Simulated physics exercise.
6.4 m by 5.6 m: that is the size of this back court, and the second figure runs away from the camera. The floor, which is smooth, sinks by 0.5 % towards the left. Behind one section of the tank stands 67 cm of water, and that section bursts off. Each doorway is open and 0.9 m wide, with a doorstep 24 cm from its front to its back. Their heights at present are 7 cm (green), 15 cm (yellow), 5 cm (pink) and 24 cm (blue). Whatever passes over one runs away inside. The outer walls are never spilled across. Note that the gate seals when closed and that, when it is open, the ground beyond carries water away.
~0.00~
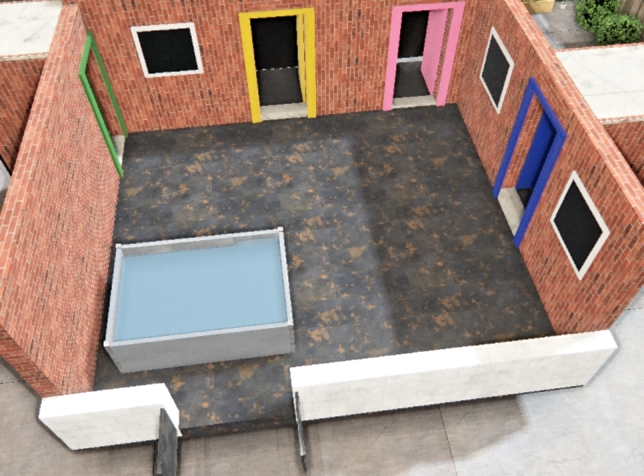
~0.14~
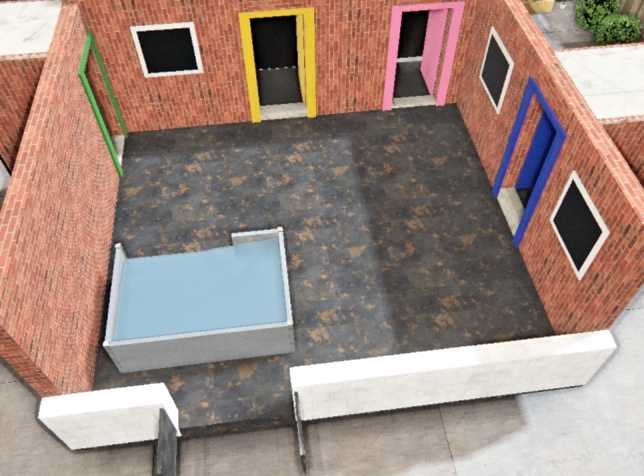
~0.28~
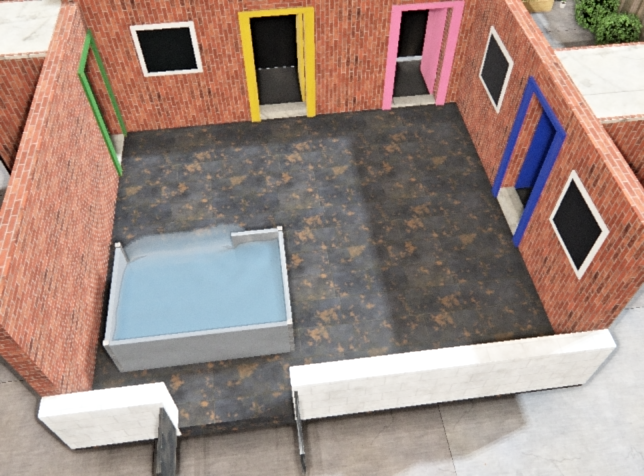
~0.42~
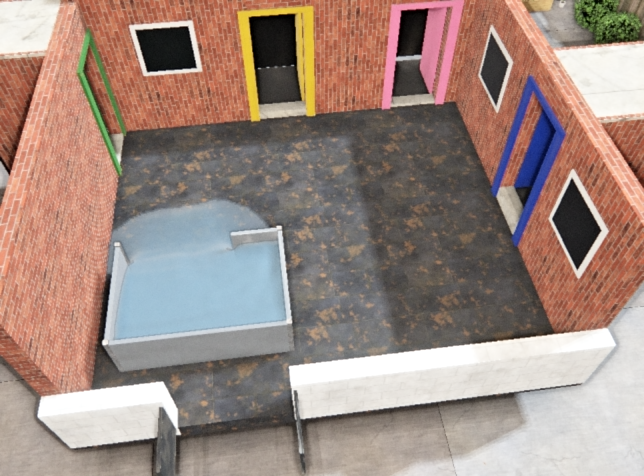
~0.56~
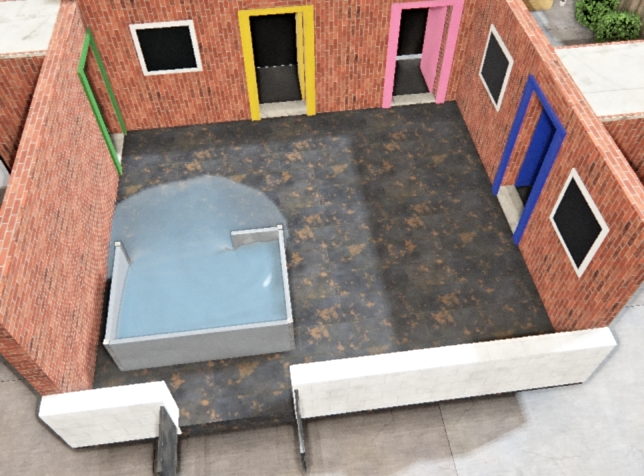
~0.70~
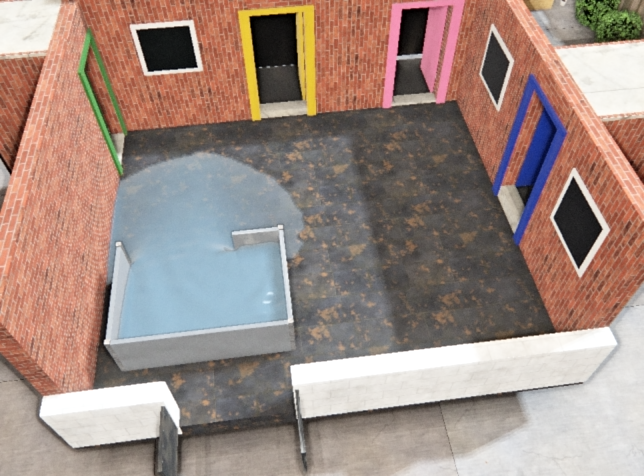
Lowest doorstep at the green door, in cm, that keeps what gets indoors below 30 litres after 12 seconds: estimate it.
My estimate is 30 cm.
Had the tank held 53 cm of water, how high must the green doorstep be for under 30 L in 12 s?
I'd say close to 23 cm.
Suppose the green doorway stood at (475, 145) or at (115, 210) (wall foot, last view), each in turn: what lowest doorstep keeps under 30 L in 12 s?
About 12.5 cm for the first and 16 cm for the second.
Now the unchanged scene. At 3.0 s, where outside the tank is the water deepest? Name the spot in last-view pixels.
About (136, 130).
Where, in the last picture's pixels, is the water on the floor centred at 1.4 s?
(194, 245).
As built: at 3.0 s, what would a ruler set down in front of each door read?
Centimetres: Green = 24, yellow = 16, pink = 4, blue = 0.
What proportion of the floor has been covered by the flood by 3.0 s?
I'd say near 40 percent.
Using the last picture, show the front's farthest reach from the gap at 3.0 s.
Near pixel (452, 100).
After 1.4 s water covers 30 % of the floor, deepest (48 cm) near (126, 131); 12 cm at the green door, 0 litres in over its 7 cm doorstep.
After 3.0 s water covers 40 % of the floor, deepest (30 cm) near (136, 130); 24 cm at the green door, 148 litres in over its 7 cm doorstep.
After 12.0 s water covers 100 % of the floor, deepest (12 cm) near (147, 412); 5 cm at the green door, 334 litres in over its 7 cm doorstep.
At the green door as built, the water arrived by 1.0 s and peaked near 27 cm at 2.4 s.
With a doorstep of 25.5 cm, 54 litres would have come in within the 12 s; with 34.5 cm, 17 litres. So under 30 litres takes about 30 cm.
